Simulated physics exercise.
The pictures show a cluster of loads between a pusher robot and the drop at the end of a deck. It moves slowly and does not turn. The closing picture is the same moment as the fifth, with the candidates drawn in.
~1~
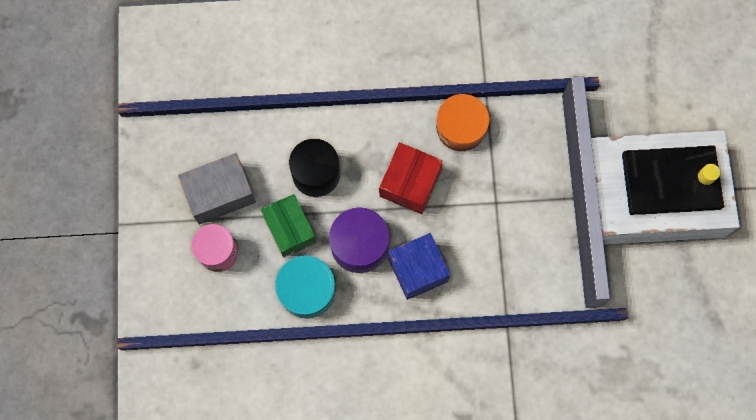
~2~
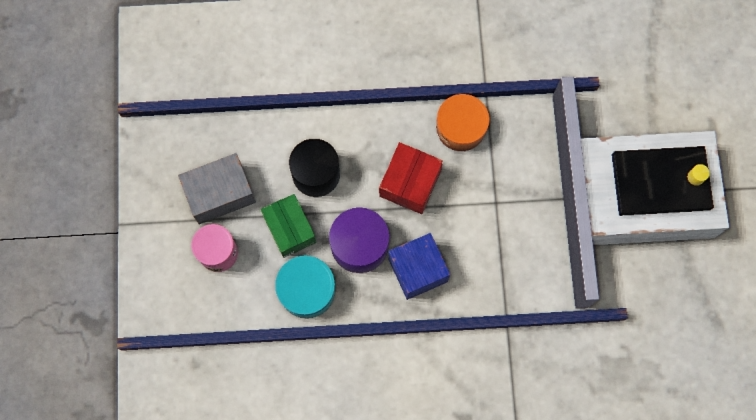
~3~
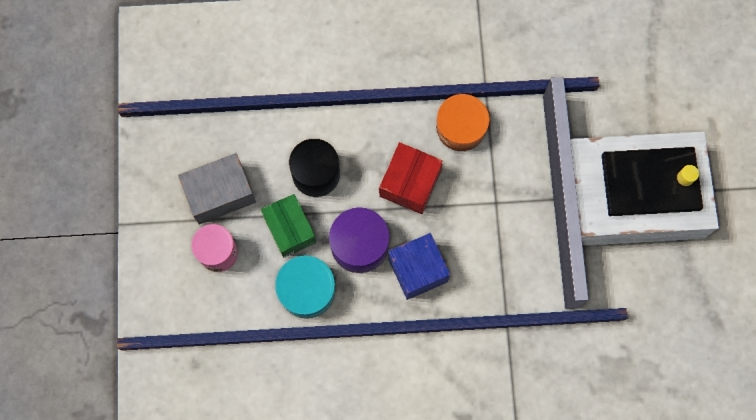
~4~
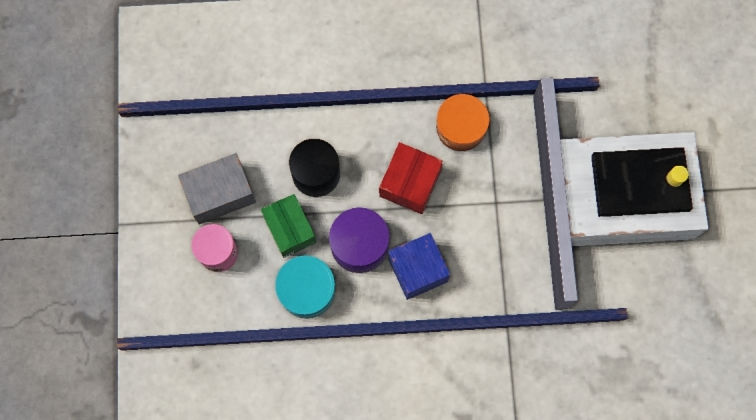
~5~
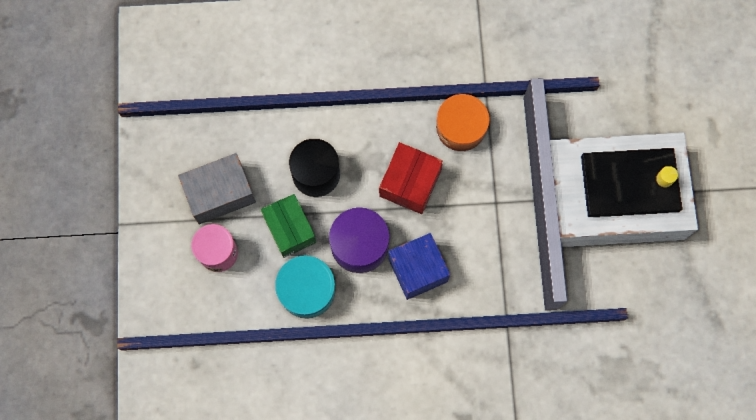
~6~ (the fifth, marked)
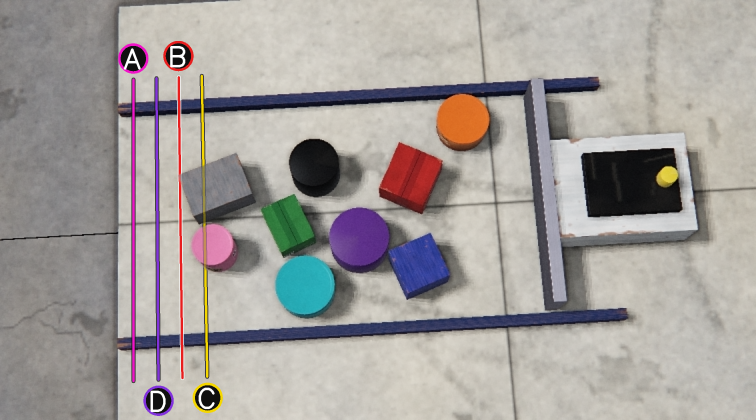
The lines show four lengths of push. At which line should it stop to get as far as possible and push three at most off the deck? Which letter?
It should halt at C.
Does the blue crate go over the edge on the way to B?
No.
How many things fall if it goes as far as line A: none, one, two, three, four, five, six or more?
In all, six or more.
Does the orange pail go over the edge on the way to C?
No.
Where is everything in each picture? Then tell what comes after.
In the first frame, black canister (315, 169); red box (411, 179); turquoise pail (306, 288).
In the second frame, robot (656, 181); grey crate (217, 189).
In the third frame, robot (644, 181); orange pail (462, 123).
In the fourth frame, robot (634, 182); blue crate (419, 266).
In the fifth frame, robot (624, 182); black canister (315, 169); red box (411, 179); turquoise pail (306, 288).
On the marked copy, A at (133, 225); B at (180, 222); C at (204, 221); D at (157, 223).
Taking C. A third of the way, robot (500, 190); orange pail (384, 128); blue crate (398, 269).
Two thirds of the way, robot (377, 197); grey crate (164, 177); pink pail (185, 257).
When it is over, robot (278, 202); grey crate over the edge; pink pail over the edge; three fallen.
As for the rest, A drops nine; B drops five; D drops five.
